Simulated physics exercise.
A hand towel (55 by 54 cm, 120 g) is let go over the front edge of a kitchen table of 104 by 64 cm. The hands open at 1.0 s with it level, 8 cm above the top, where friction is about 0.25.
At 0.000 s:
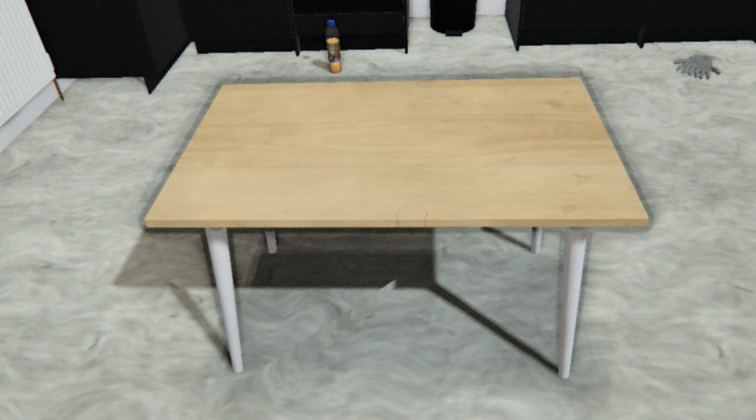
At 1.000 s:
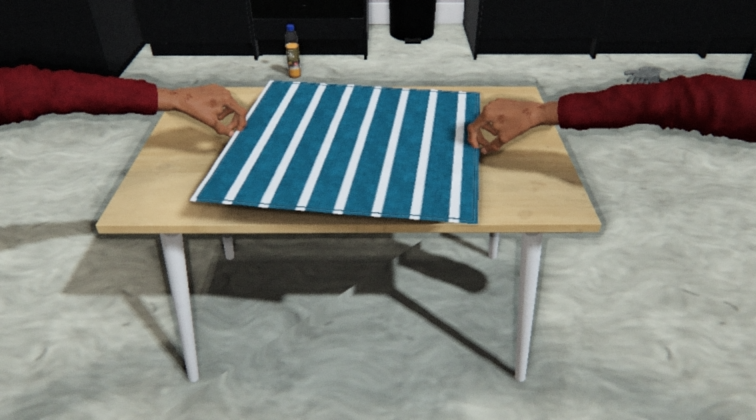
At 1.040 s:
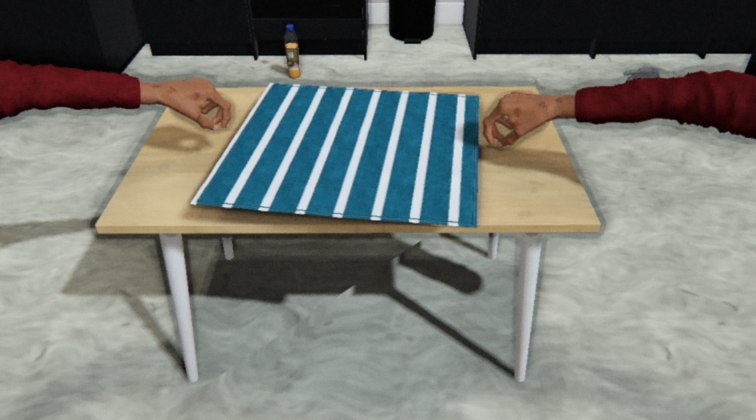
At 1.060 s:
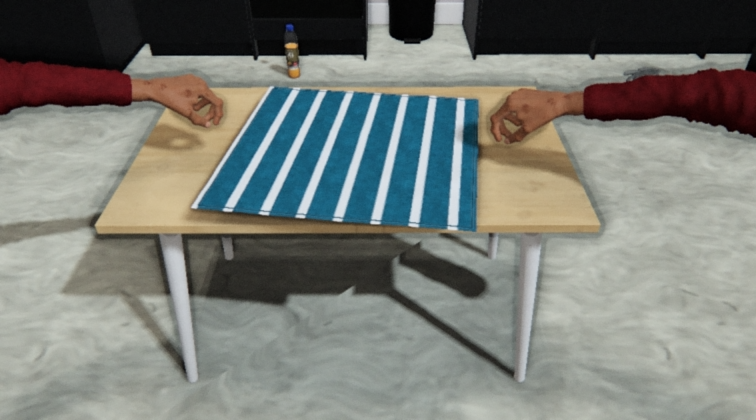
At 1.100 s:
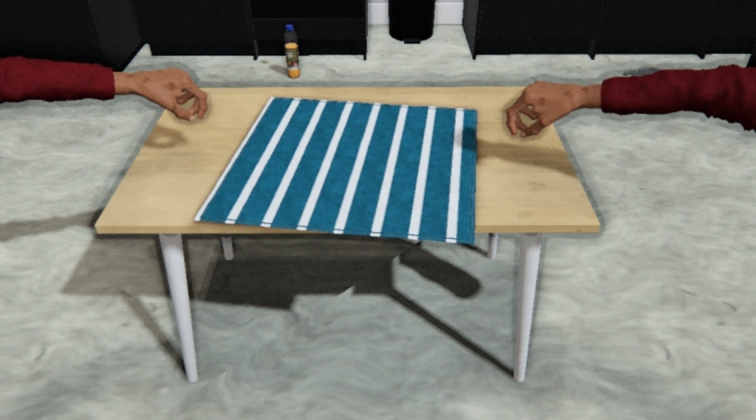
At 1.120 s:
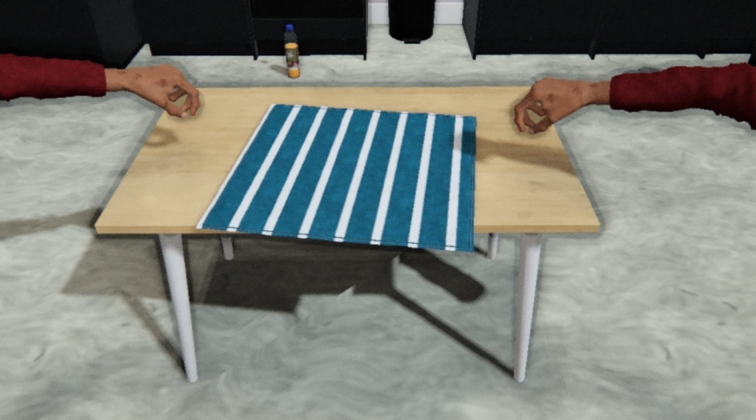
Two hands in dark red sleeves reach in from left and right over a light wooden table with white legs, seen from in front and slightly above on a pale marbled floor. A blue towel with white stripes is held level between them, with a small orange bottle behind. The view shifts slightly, then the hands open and draw apart while the towel sinks a little toward the viewer.
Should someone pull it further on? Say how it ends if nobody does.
The hand towel remains up there.
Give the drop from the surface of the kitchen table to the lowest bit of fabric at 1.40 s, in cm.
Some 12 cm.
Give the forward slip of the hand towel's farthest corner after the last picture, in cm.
About 1 cm.
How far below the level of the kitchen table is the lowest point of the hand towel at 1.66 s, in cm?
Some 12 cm.
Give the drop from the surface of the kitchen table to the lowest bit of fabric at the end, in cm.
About 12 cm.
After 1.4 s, 85 % of the hand towel is still over the top.
After 1.7 s, 85 % of the hand towel is still over the top.
After 1.9 s, 85 % of the hand towel is still over the top.
After 2.2 s, 85 % of the hand towel is still over the top.
After 4.4 s, 85 % of the hand towel is still over the top.
